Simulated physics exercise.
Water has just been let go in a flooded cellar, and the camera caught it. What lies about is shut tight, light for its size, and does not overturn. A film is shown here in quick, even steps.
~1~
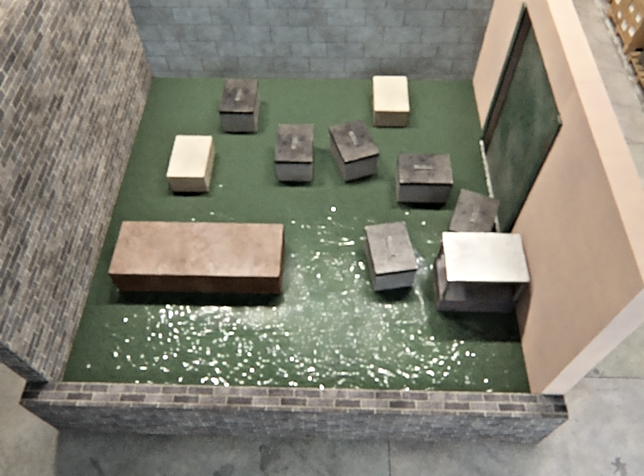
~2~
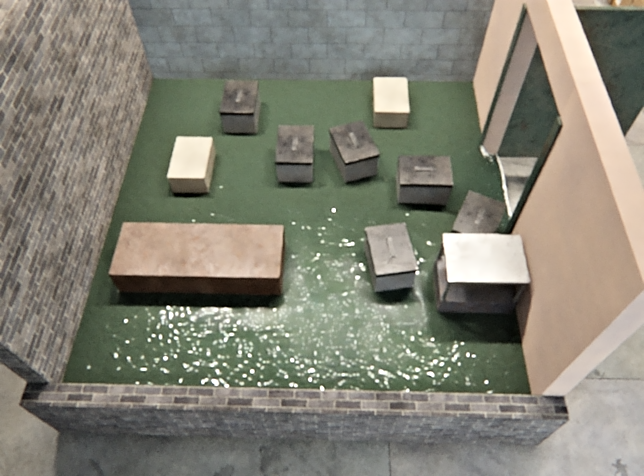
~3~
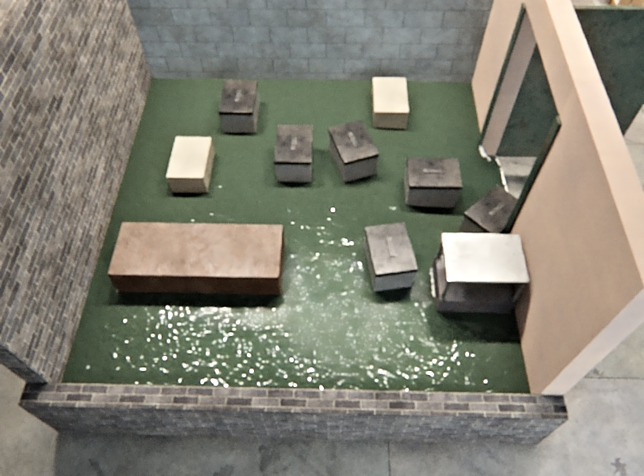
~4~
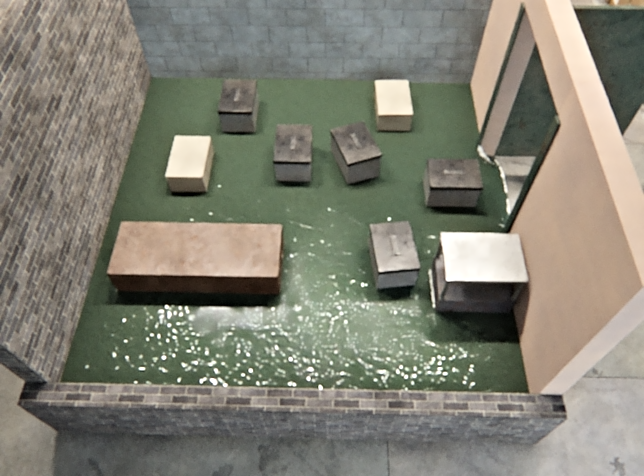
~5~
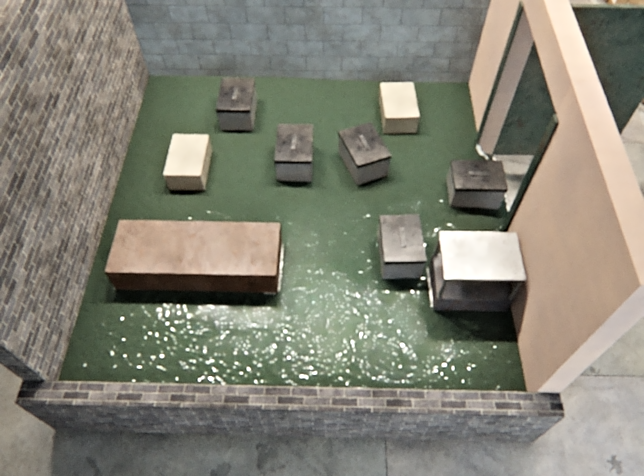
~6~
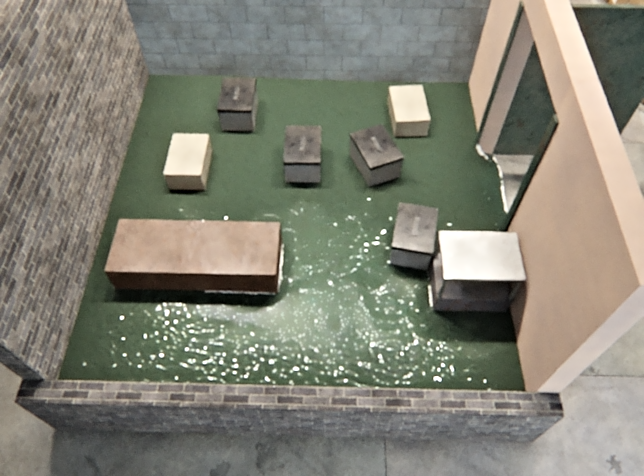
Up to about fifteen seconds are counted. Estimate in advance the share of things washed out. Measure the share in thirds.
The amount is two thirds and upward.
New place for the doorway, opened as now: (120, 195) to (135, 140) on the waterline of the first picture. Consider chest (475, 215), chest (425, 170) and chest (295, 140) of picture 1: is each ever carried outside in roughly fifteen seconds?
The three read no escape, no escape and escape, in that order.
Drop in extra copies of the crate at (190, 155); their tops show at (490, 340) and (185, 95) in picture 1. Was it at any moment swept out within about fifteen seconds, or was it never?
Listed first does not escape, listed second does not escape.
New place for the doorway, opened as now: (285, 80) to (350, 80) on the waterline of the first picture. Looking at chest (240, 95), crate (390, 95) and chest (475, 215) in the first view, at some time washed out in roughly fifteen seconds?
Ordered result: Exited / exited / retained.
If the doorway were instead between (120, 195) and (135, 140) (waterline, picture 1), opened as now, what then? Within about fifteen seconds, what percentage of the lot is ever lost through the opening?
By my count it's 40 percent.
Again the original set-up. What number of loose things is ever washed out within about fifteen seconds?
Tally: 6.
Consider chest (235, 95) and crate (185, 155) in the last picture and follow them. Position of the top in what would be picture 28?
(368, 109) and (287, 160), give or take.
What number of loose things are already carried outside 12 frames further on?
That comes to 5.
A moment on, 2 of 8 are out; 6 afloat.
Next, 5 of 8 are out; 3 afloat.
Later, 6 of 8 are out; 2 afloat.
In the end, 6 of 8 are out; 2 afloat.
